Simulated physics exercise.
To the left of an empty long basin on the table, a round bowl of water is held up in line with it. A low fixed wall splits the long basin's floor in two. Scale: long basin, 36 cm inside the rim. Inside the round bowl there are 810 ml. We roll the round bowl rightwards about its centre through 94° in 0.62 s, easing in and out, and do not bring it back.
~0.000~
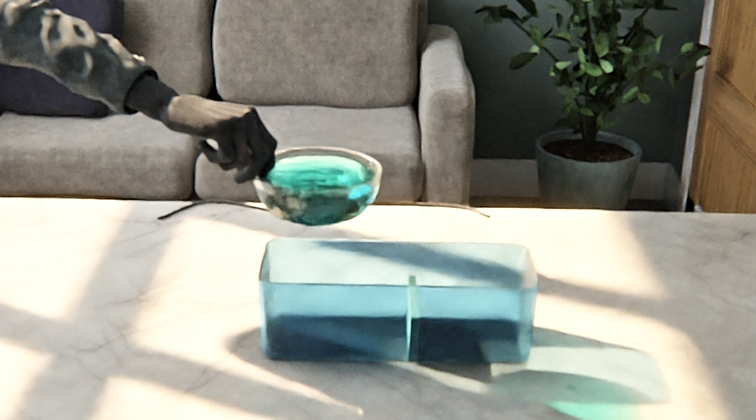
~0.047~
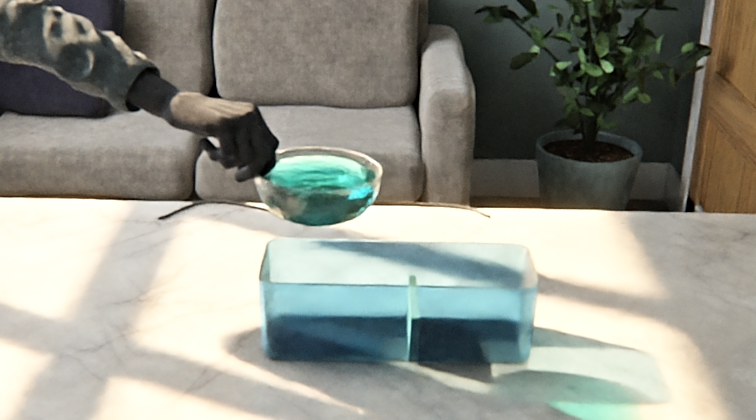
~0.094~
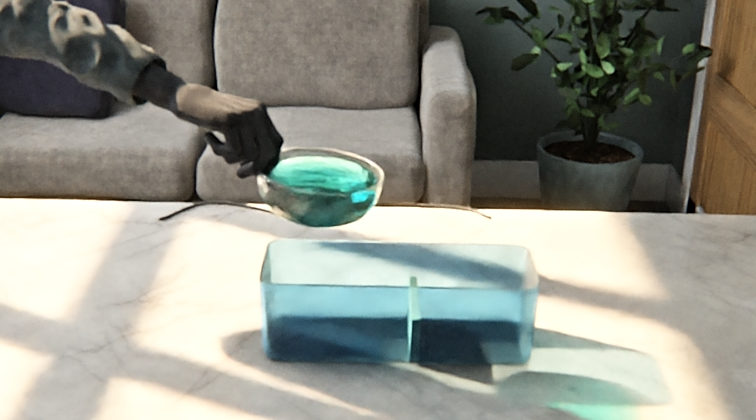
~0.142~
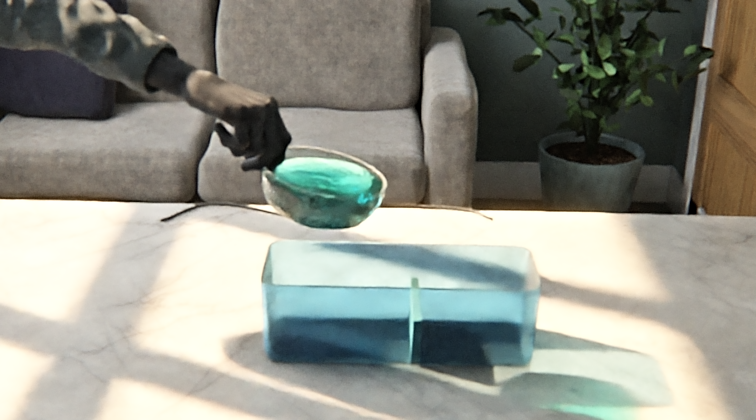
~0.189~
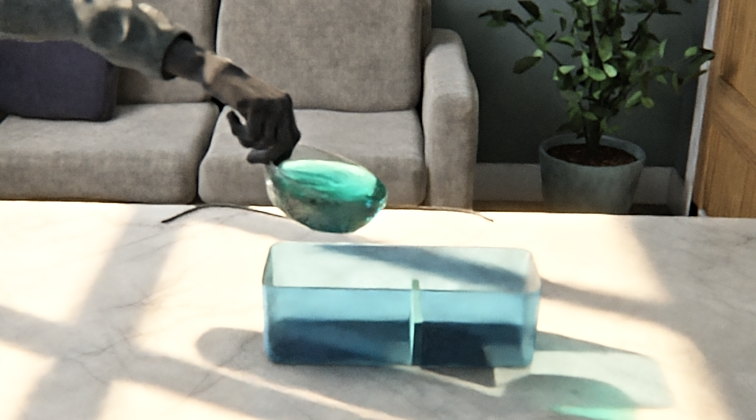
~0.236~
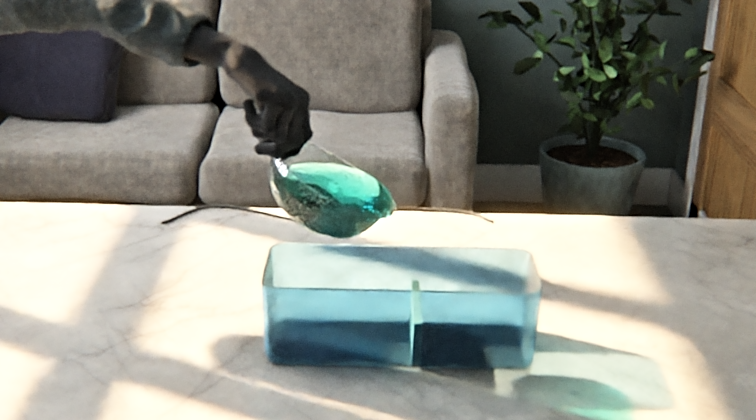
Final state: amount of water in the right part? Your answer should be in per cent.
Approximately 40 %.
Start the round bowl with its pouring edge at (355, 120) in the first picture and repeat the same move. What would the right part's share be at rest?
Result then: Approx. 25 %.
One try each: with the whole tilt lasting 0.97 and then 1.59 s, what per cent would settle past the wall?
Respectively about 50 and 60 percent.
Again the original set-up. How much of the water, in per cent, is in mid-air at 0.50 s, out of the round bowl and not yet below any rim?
Estimate: Some 28 % of the total.
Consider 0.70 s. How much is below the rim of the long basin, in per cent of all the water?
Value: Approx. 90 %.
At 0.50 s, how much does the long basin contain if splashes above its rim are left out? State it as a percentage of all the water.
Around 58%.
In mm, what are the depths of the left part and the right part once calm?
18 mm left, 16 mm right.
After 0.50 s the tilt is 86° and 14 per cent is still to pour, 24 is left of the wall and 34 right of it.
After 0.70 s the tilt is 94° and 1 per cent is still to pour, 53 is left of the wall and 36 right of it.
After 0.90 s the tilt is 94° and 0 per cent is still to pour, 54 is left of the wall and 39 right of it.
After 1.12 s the tilt is 94° and 0 per cent is still to pour, 54 is left of the wall and 40 right of it.
In the end 54 per cent lies left of the wall, 40 right of it and 6 outside.
